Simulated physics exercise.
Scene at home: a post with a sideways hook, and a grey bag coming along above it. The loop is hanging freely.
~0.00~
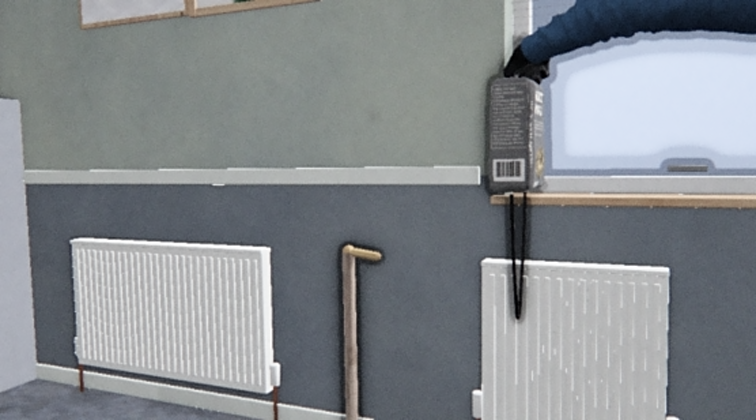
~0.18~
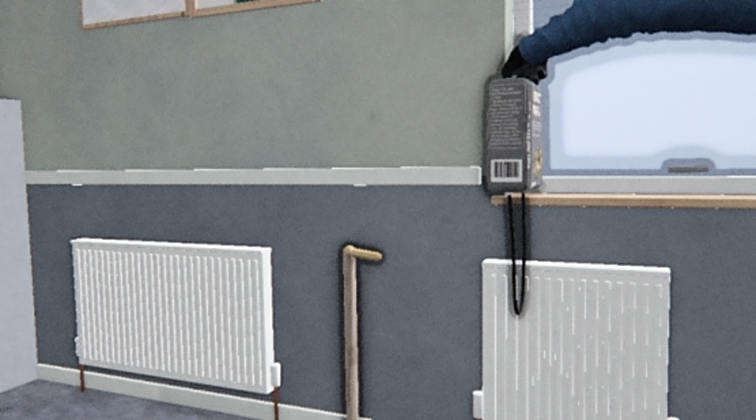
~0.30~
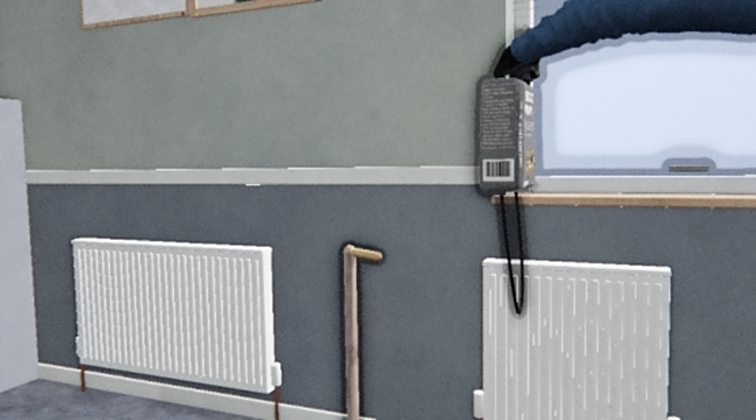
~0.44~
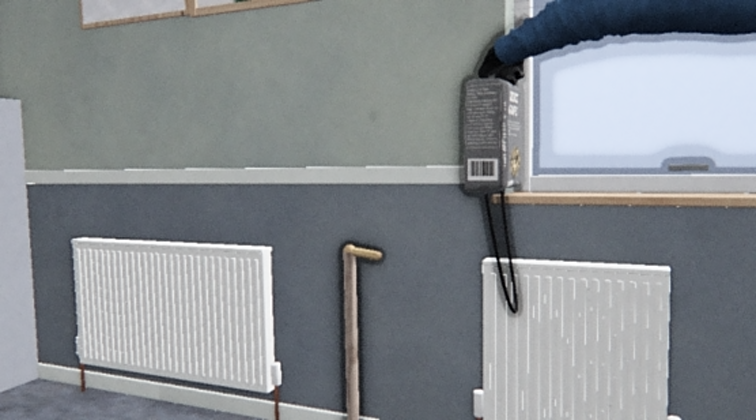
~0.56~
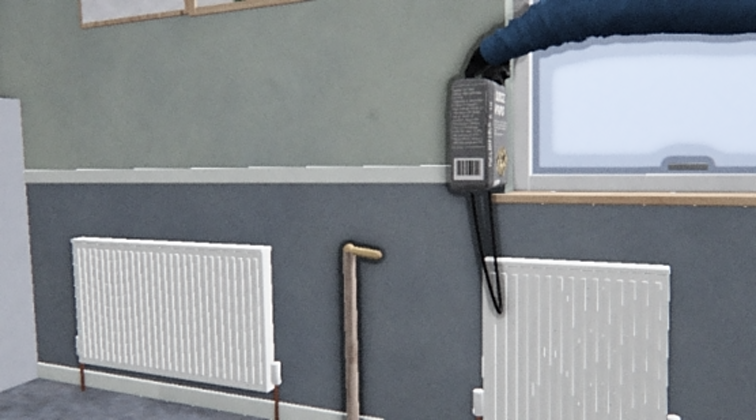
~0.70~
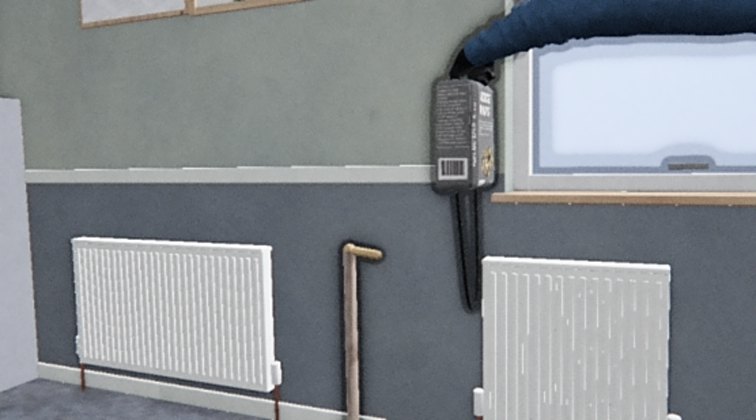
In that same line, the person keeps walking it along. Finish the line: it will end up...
It will end up snagged.
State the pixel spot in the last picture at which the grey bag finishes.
Near (272, 142).
By 1.58 s, bag nearing the post near (379, 139).
By 2.44 s, bag past the post near (303, 142).
When it is over, bag past the post near (272, 143); loop tight round the post, hand stopped. The grey bag is jerked back by its loop.
